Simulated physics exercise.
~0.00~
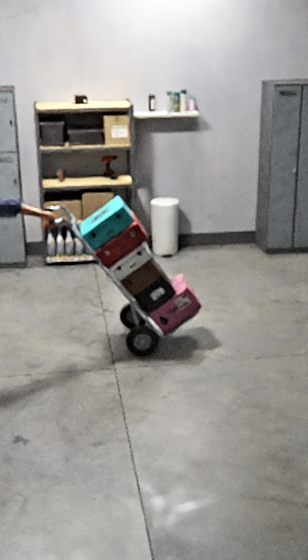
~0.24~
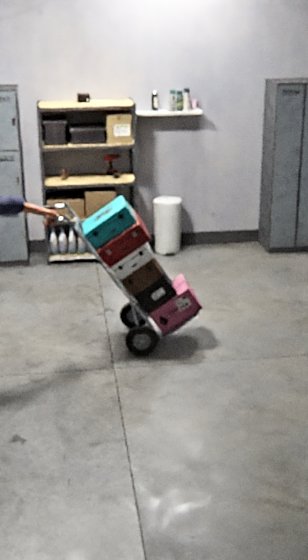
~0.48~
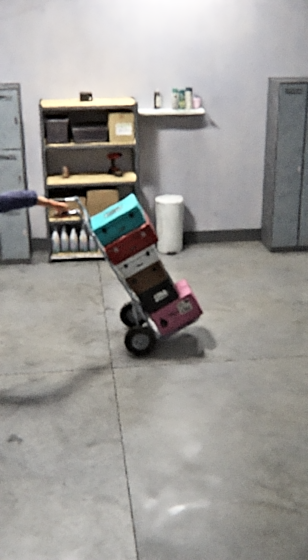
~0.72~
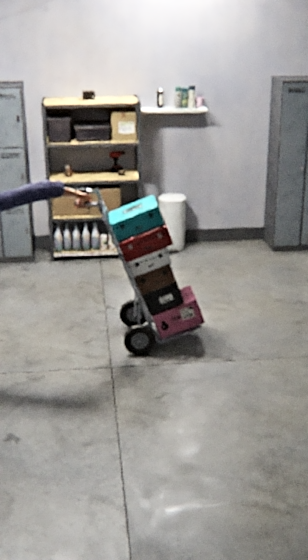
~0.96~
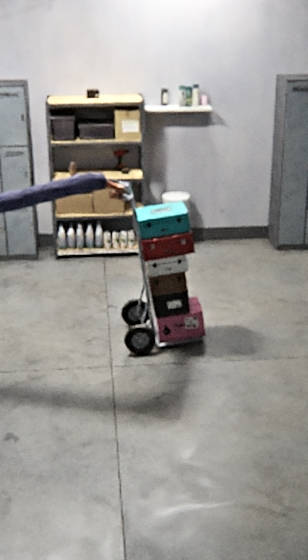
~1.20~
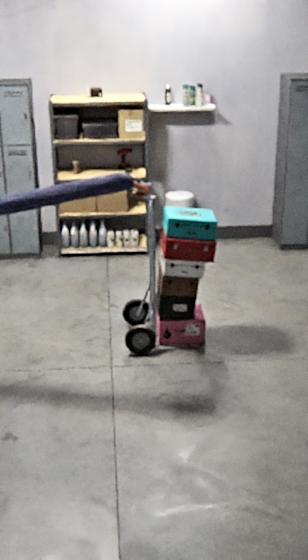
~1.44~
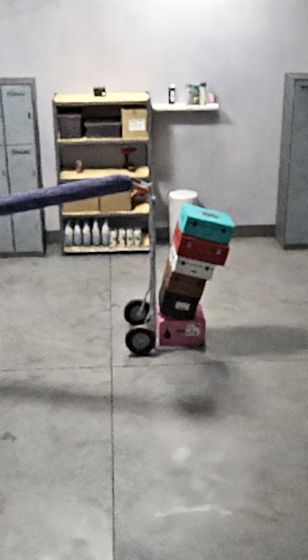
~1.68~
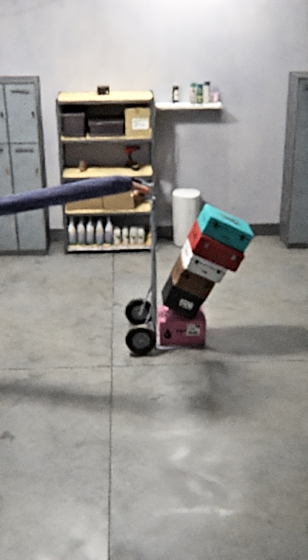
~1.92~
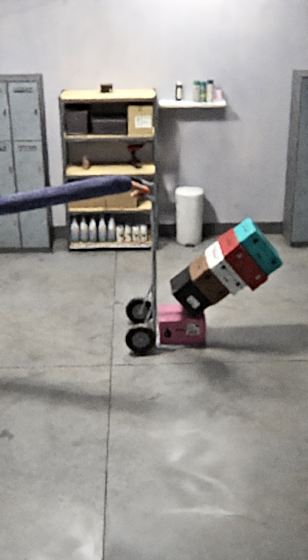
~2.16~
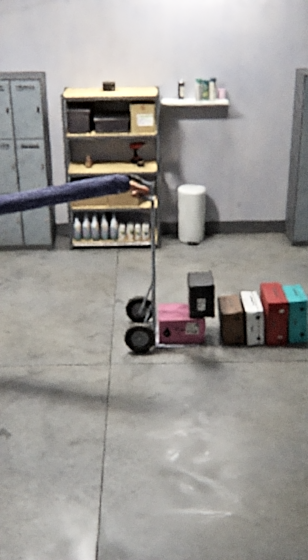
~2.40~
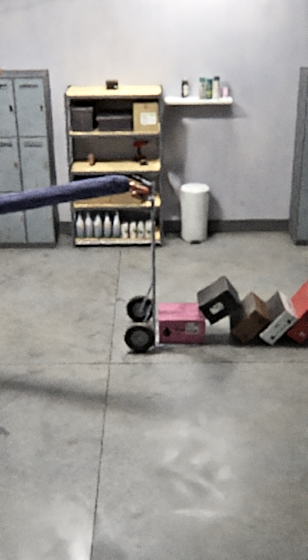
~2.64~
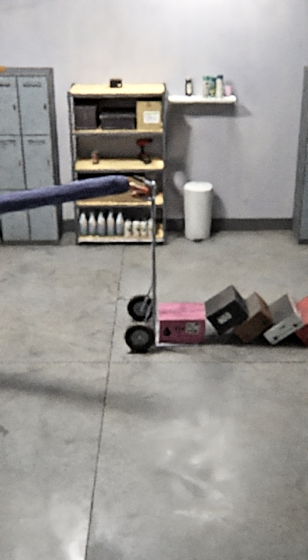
A hand truck carrying six stacked boxes leans back toward the left in a grey storeroom, seen from the side, with shelves, lockers and a white bin behind. From the top sit turquoise, red, white, brown and black boxes, with a pink one on the plate. An arm reaching in from the left tips the truck upright. The upper five boxes keep leaning right, pivot off the pink one and topple to the floor in a row. They tumble farther right, the turquoise one leaving view, while the pink box stays against the upright truck, still held.
